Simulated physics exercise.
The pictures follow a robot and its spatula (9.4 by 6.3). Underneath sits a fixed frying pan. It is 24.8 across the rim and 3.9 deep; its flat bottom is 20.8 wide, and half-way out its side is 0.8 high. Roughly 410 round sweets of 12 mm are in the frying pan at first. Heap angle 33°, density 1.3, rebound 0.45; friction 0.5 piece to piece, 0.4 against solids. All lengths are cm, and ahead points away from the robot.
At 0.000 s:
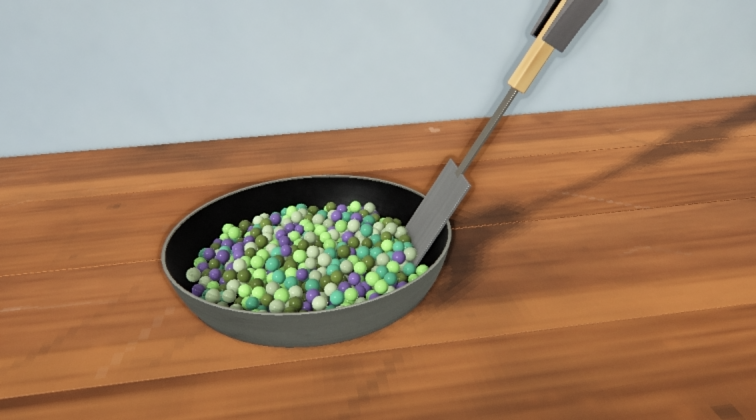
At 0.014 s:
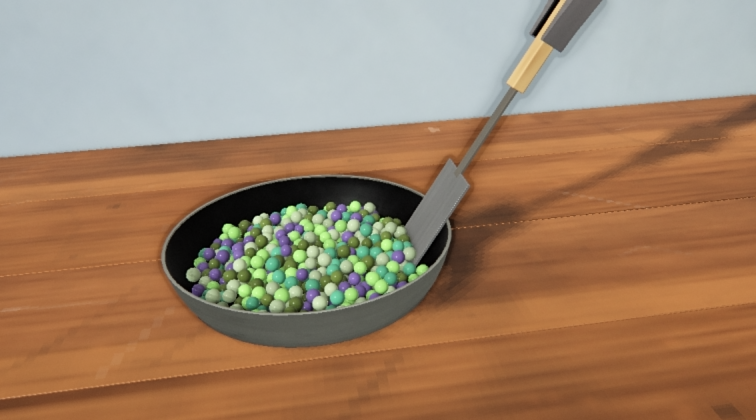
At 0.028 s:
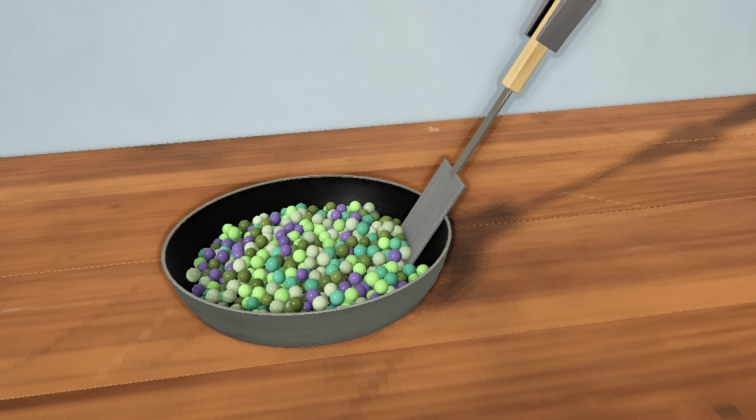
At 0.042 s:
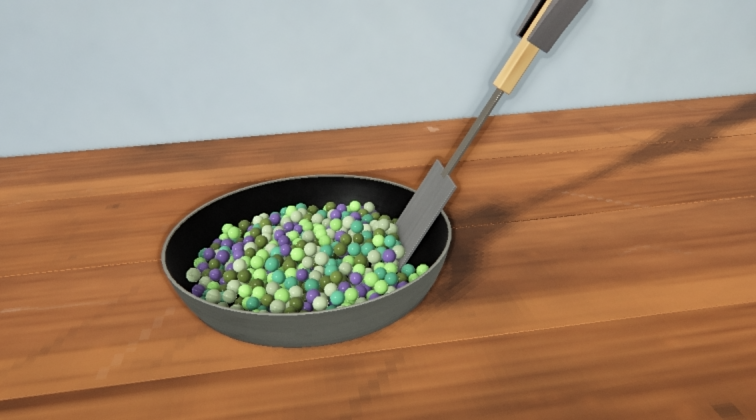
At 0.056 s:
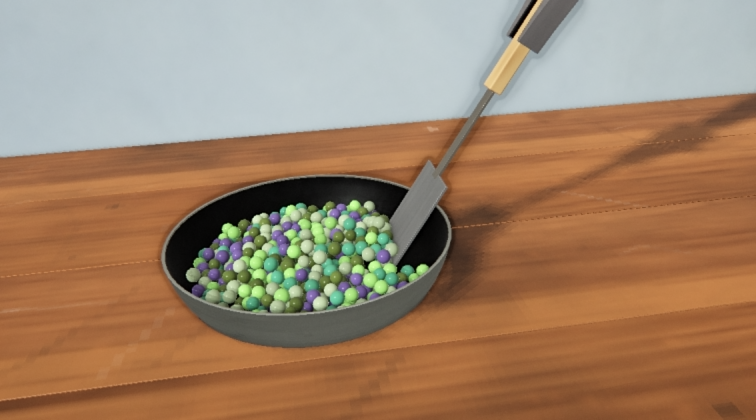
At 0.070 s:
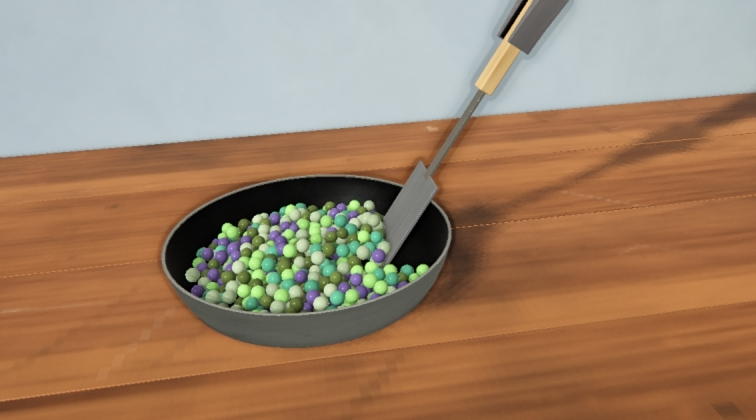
A spatula rested against the right side of a dark frying pan full of green, teal, purple and grayish balls, then slid a short way left, nudging a few of them along the pile's edge.
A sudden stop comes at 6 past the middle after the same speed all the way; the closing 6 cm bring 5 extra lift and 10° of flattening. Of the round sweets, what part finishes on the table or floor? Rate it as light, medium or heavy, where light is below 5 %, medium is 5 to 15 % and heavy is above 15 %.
Rating: Light.
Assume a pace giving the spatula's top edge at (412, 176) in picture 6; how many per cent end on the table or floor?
Estimate: Close to 10 %.
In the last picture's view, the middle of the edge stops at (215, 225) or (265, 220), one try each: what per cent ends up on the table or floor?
Around 5 per cent for the first try and 0 per cent for the second.
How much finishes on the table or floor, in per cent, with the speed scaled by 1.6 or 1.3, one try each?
Some 10 per cent, then some 10 per cent, on the table or floor.
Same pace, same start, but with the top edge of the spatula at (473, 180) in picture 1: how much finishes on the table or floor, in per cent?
About 5%.
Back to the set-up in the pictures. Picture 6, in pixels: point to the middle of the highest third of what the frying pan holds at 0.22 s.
The middle lies somewhere about (266, 247).
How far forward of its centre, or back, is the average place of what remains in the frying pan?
Some 3.0 cm ahead.
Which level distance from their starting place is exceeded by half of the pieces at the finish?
About 2 centimetres.
After 0.15 s, sloping 57°, highest piece 5 above the table; 407 in the frying pan.
After 0.22 s, sloping 52°, highest piece 6 above the table; 407 in the frying pan.
After 0.46 s, sloping 47°, highest piece 5 above the table; 398 in the frying pan, 8 on the table or floor, 1 on the blade or in flight.
After 1.51 s, sloping 47°, highest piece 4 above the table; 398 in the frying pan, 9 on the table or floor.
In the end, 398 in the frying pan, 9 on the table or floor. That is 2 % on the table or floor.
